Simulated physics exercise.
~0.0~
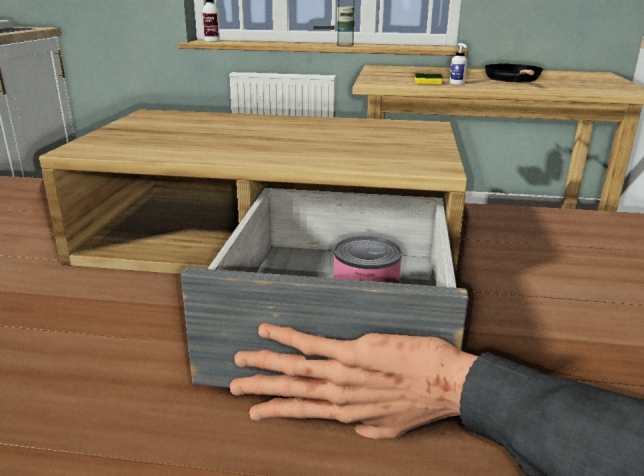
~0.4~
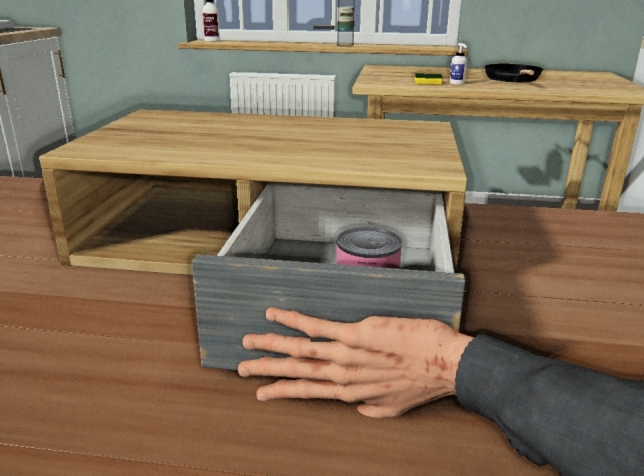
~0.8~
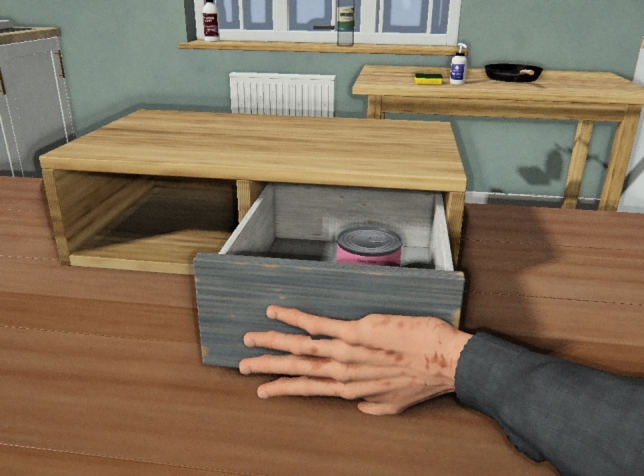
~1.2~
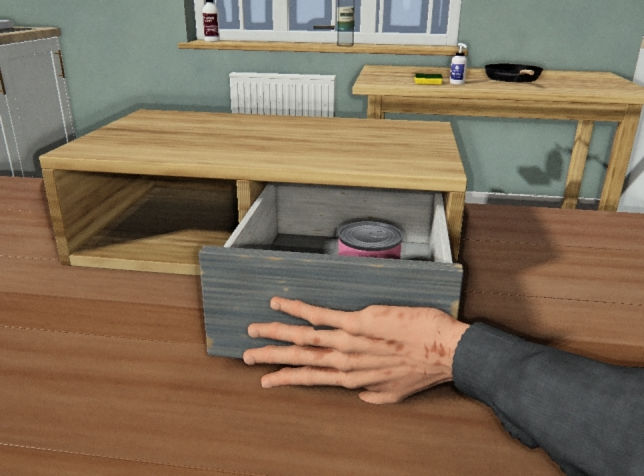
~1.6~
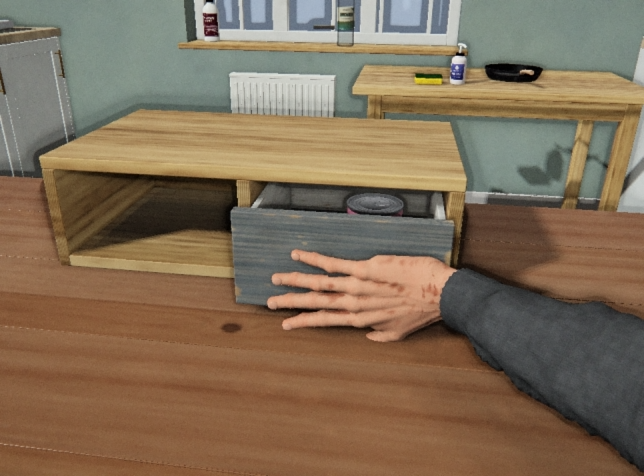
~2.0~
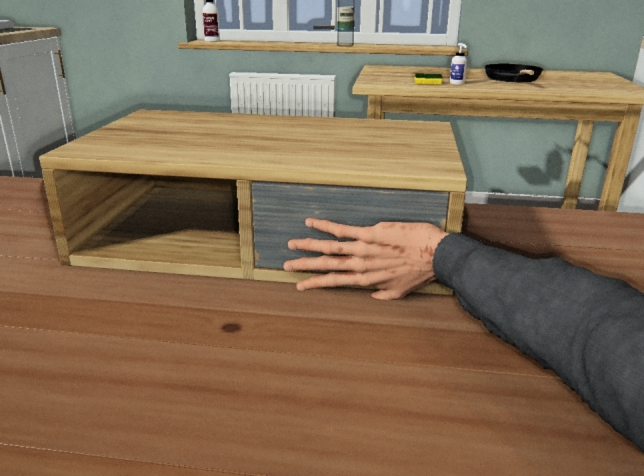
A hand pressed against the grey front of an open drawer holding a pink tin and pushed it steadily back into a low wooden cabinet, until the tin slipped out of sight and the drawer shut flush beside the empty left compartment.
